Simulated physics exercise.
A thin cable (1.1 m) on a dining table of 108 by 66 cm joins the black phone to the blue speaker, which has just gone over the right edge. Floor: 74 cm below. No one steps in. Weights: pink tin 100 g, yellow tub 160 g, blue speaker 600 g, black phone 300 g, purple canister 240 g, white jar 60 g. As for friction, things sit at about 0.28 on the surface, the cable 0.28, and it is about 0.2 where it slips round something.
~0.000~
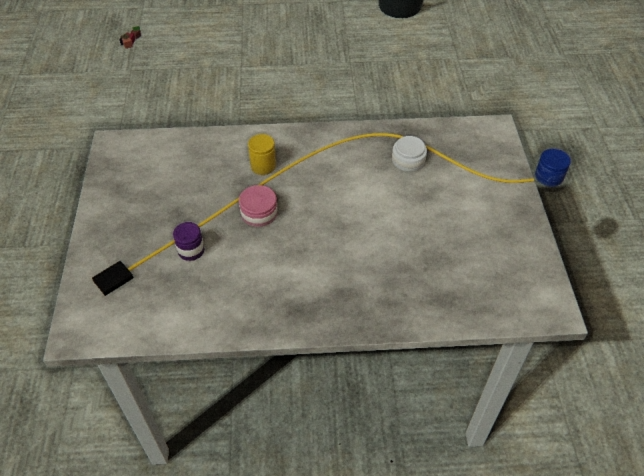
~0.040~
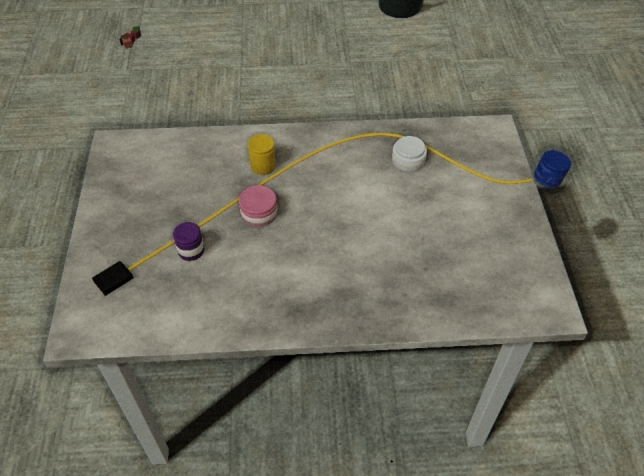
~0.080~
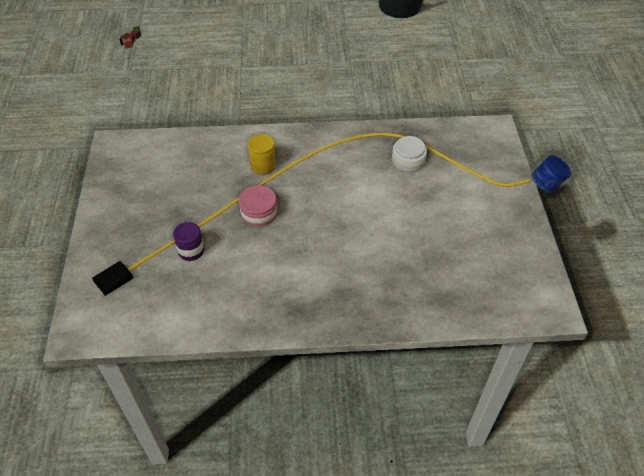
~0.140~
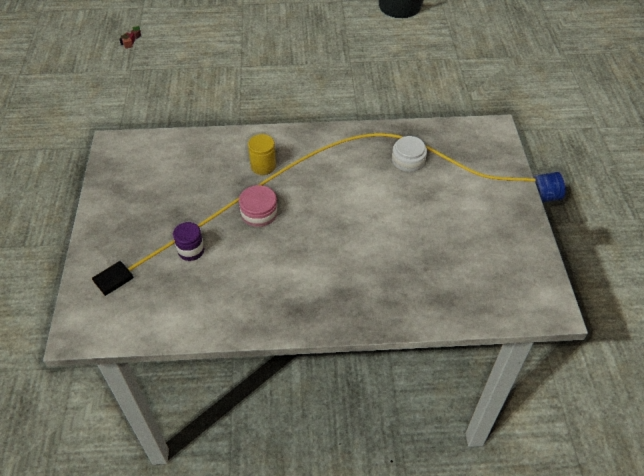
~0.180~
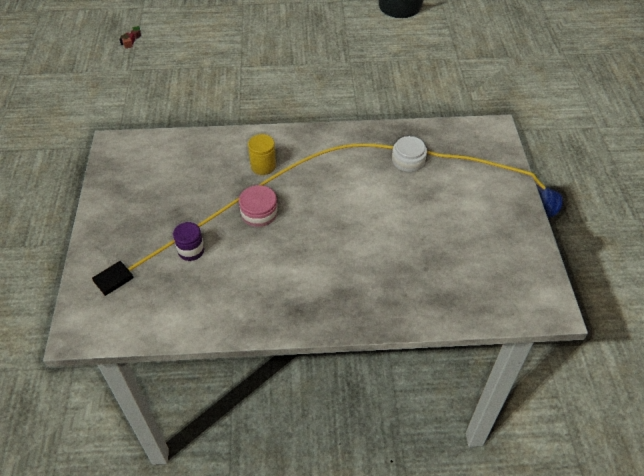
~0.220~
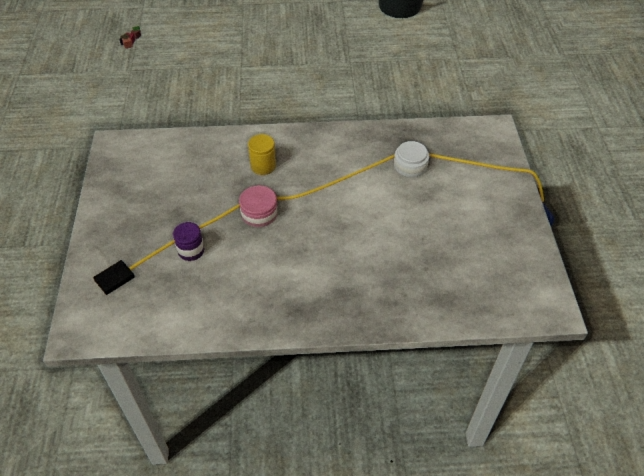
A blue speaker tips over the right edge of a grey dining table, seen from a fixed, raised view above a tiled floor. A thin yellow cable joins it to a black phone at left, winding past a purple canister, pink tin, yellow tub and white jar. The speaker sinks beside the table, drawing the cable straighter, and the phone and white jar shift very slightly.
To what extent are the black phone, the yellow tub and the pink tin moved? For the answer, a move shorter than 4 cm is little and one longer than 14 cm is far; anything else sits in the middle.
As I see it, the black phone goes a long distance, the yellow tub stays almost put, the pink tin goes a long distance.
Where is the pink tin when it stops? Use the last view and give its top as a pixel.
Around (319, 299).
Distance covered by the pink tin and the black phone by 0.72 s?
Measured: Pink tin at 30 cm, black phone at 60 cm.
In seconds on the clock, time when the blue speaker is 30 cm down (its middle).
At 0.36 s.
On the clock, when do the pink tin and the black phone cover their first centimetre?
Pink tin 0.26 s; black phone 0.26 s, roughly.
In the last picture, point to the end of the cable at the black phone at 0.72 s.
Near (379, 173).
After 0.5 s, the cable's tail end at (222, 230); black phone 23 cm off its start, pink tin 20 cm off its start, white jar 49 cm off its start.
After 0.7 s, the cable's tail end at (379, 173); black phone 62 cm off its start, pink tin 30 cm off its start, white jar over the edge.
After 1.0 s, the cable's tail end at (488, 143); black phone 91 cm off its start at (475, 144), pink tin 30 cm off its start at (319, 299), white jar over the edge.
After 1.2 s, the cable has left the top; black phone over the edge, pink tin 30 cm off its start, white jar over the edge.
After 2.4 s, the cable has left the top; black phone over the edge, pink tin 30 cm off its start at (319, 299), yellow tub 0 cm off its start at (261, 143), white jar over the edge.
